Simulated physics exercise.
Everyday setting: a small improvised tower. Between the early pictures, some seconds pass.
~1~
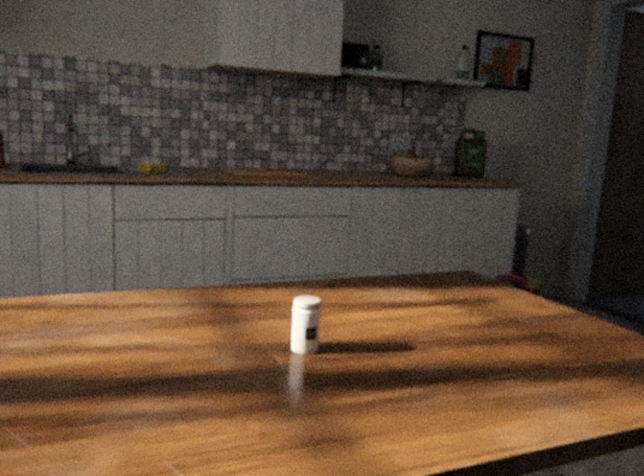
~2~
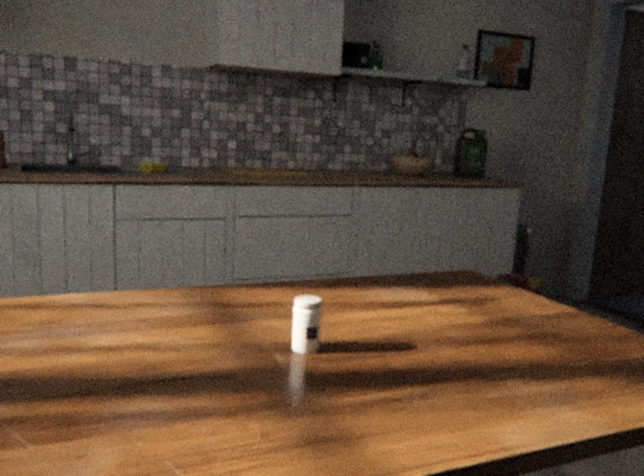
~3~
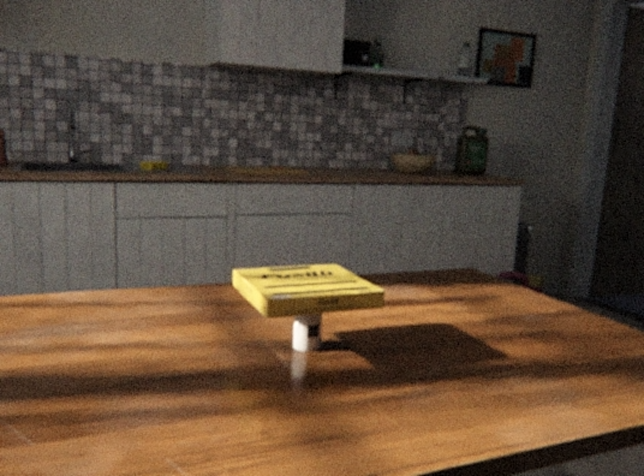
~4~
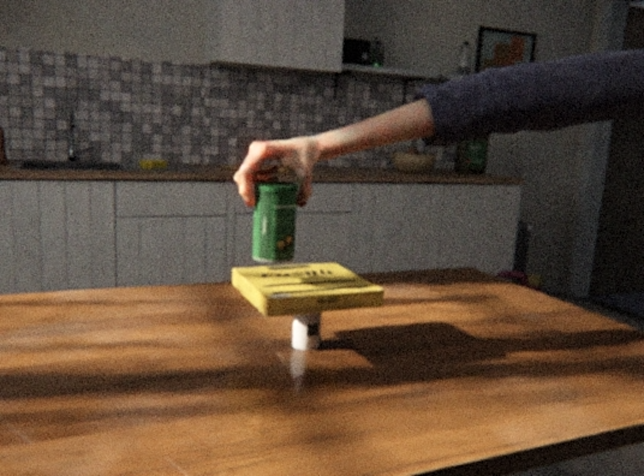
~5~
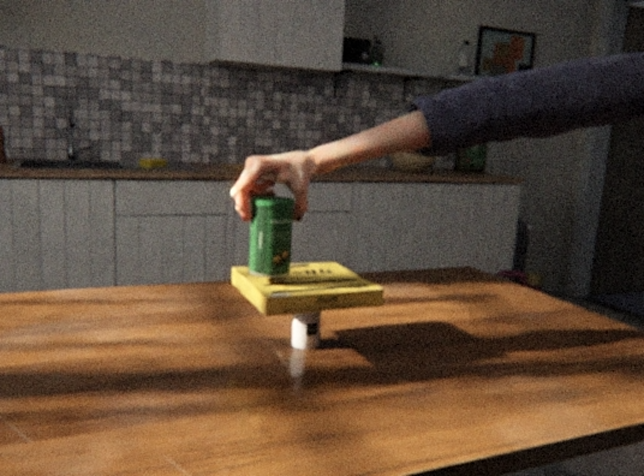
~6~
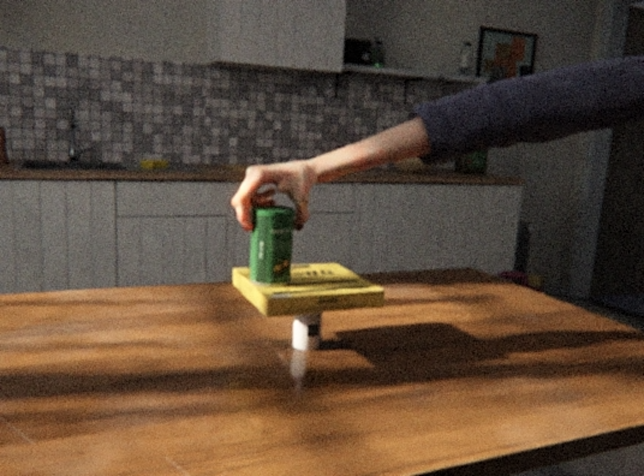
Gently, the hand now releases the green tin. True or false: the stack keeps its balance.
False.
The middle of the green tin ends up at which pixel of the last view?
It ends near (134, 348).
Then, 0.50 s on from there, green tin now fallen; yellow packet turned 49° from how it was put; white shaker shifted a little.
Then, 0.60 s on from there, yellow packet now fallen; white shaker shifted about its own width.
Then, 0.70 s on from there, white shaker turned 8° from how it was put.
Then, 0.80 s on from there, white shaker shifted well along.
In the end, fallen, green tin and yellow packet; moved from the start, white shaker. At the end, from the last picture's camera, green tin near (134, 348). The stack comes apart.
